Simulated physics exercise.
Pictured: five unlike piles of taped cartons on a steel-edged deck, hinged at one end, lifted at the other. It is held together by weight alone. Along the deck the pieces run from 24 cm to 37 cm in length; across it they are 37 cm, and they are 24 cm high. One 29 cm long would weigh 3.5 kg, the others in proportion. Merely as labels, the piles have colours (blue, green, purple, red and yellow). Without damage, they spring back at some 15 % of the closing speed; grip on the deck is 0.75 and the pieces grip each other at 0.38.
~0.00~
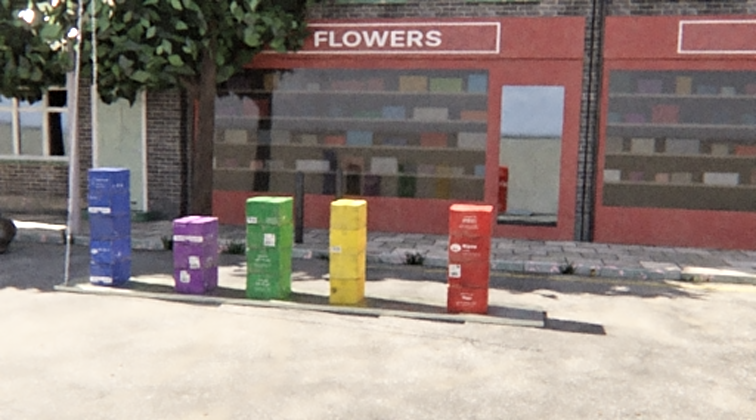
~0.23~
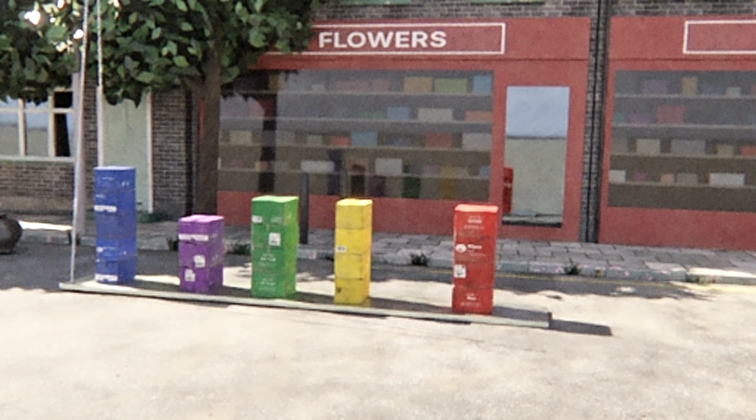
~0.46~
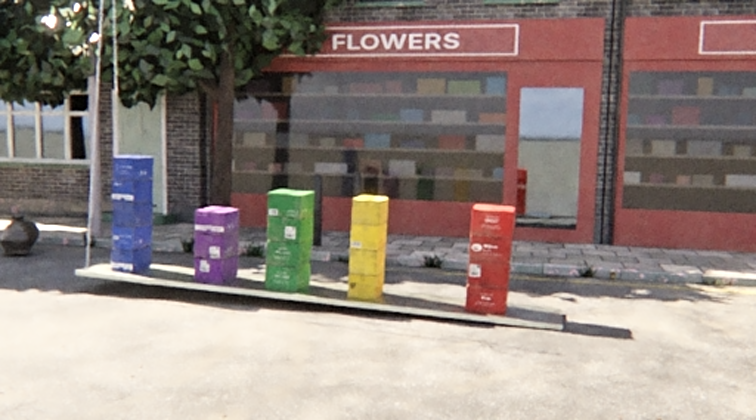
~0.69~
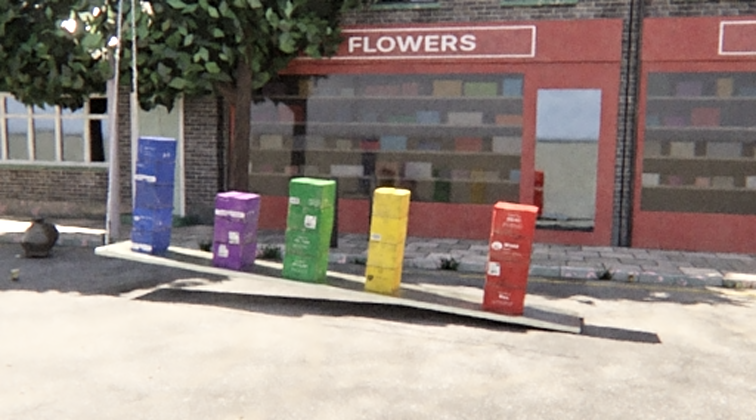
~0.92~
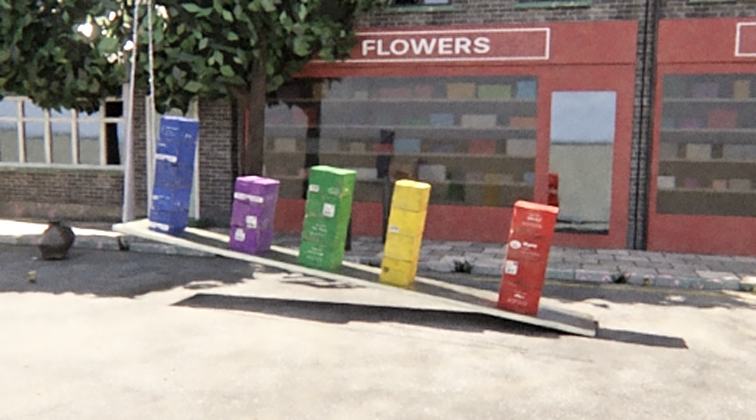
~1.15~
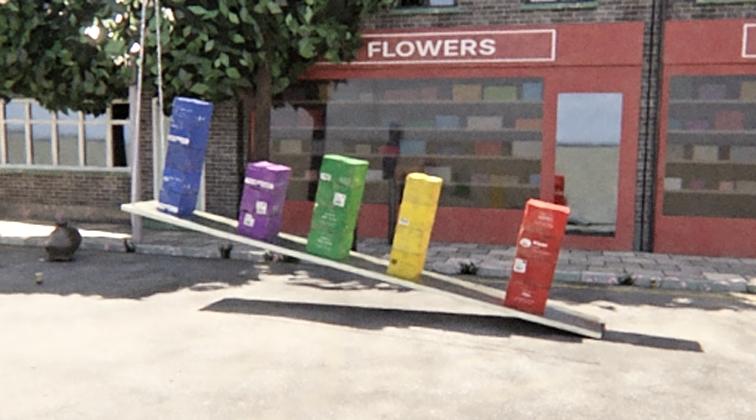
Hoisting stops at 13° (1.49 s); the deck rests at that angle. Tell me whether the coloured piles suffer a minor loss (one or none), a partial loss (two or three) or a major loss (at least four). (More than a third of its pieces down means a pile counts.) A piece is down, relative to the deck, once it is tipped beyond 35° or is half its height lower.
I expect at least four of them to go.
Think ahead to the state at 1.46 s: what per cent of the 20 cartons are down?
It's 0 percent at that point.
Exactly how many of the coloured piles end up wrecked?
The number is 5.
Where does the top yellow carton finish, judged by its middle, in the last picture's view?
It ends up centred close to (547, 268).
After 1.46 s, slope 13°; none of the 20 cartons down, 5 disturbed; top blue carton 4° from how it stood.
After 2.40 s, slope 13°; 6 of the 20 cartons down; top blue carton upside down; top purple carton 43° from how it stood, 8 cm lower.
After 3.12 s, slope 13°; 11 of the 20 cartons down; top blue carton 37° from how it stood, 69 cm lower; top purple carton 31° from how it stood, 18 cm lower.
After 4.04 s, slope 13°; 17 of the 20 cartons down; top red carton on its side; top green carton 52° from how it stood, 43 cm lower.
In the end (5.6 s), slope 13°; 17 of the 20 cartons down; top green carton 52° from how it stood, 43 cm lower; top blue carton 37° from how it stood, 70 cm lower. Wrecked, blue, green, purple, red and yellow. From the last view, middles, top green carton near (485, 246), top blue carton near (364, 216).
